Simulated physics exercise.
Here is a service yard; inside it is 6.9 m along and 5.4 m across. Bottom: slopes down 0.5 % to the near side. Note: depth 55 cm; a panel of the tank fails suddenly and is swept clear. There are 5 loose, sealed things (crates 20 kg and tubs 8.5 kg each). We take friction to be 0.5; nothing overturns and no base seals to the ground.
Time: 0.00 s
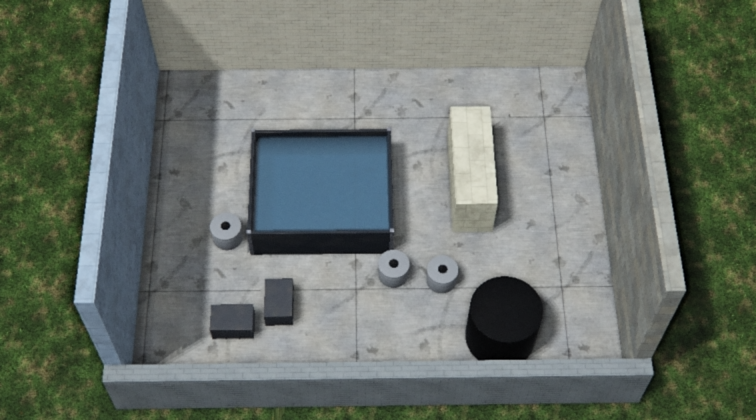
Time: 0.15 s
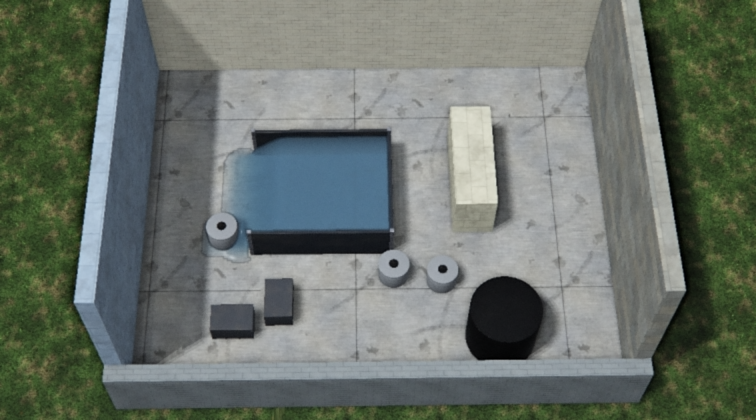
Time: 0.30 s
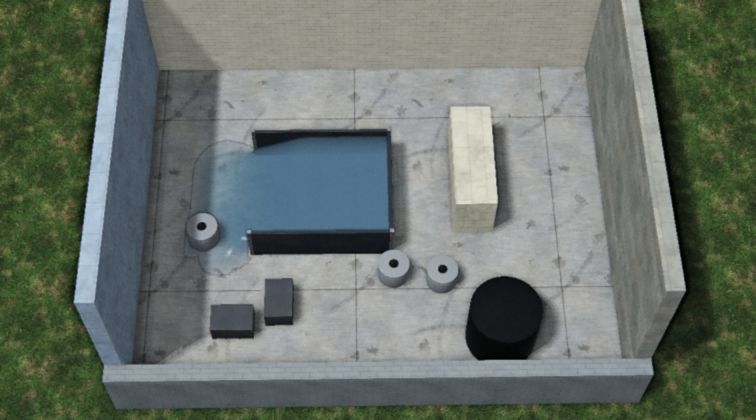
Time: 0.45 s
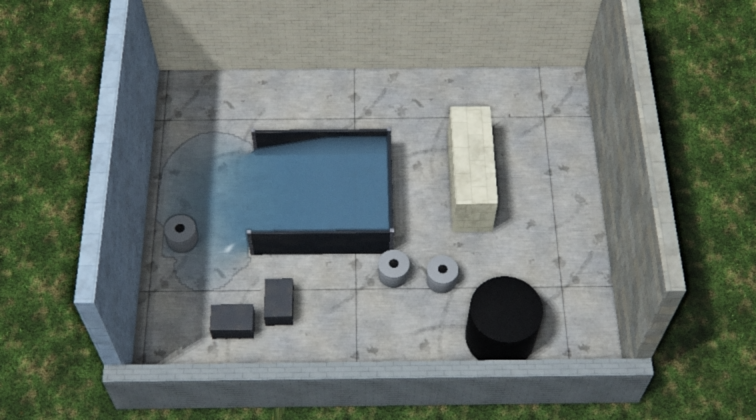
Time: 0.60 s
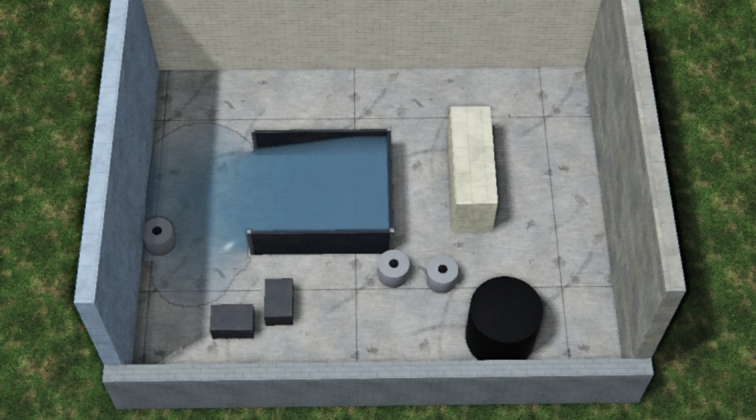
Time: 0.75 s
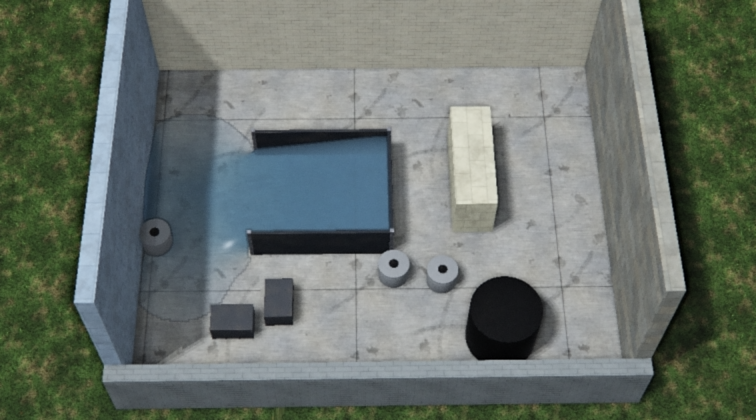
Water poured out of the tank's open left side in a walled yard and spread across the paved floor, pushing one small grey tub left to the wall while the other objects stayed put.
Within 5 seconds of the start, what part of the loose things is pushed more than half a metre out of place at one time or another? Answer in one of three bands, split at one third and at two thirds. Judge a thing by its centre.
One to two thirds.
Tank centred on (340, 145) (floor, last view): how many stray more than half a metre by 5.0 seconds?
Then the count would be 2.
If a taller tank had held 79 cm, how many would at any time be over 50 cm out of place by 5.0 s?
The count would be 5.
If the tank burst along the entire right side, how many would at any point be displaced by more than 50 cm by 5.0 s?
The answer then is 1.
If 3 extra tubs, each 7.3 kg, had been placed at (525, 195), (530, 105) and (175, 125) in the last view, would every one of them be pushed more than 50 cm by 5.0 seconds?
Going through them in turn, I'd say not that far, not that far and beyond.
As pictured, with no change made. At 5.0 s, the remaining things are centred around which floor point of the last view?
Near (389, 291).
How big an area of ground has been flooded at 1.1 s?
Some 9.5 m2 of it.
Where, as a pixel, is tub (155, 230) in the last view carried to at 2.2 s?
It ends up close to (206, 353).
After 1.1 s 1 of 5 are over 50 cm from their spots; 1 afloat.
After 2.2 s 1 of 5 are over 50 cm from their spots; 0 afloat.
After 3.5 s 1 of 5 are over 50 cm from their spots; 1 afloat.
After 5.0 s 2 of 5 are over 50 cm from their spots, and 2 have been at some point; 0 afloat.
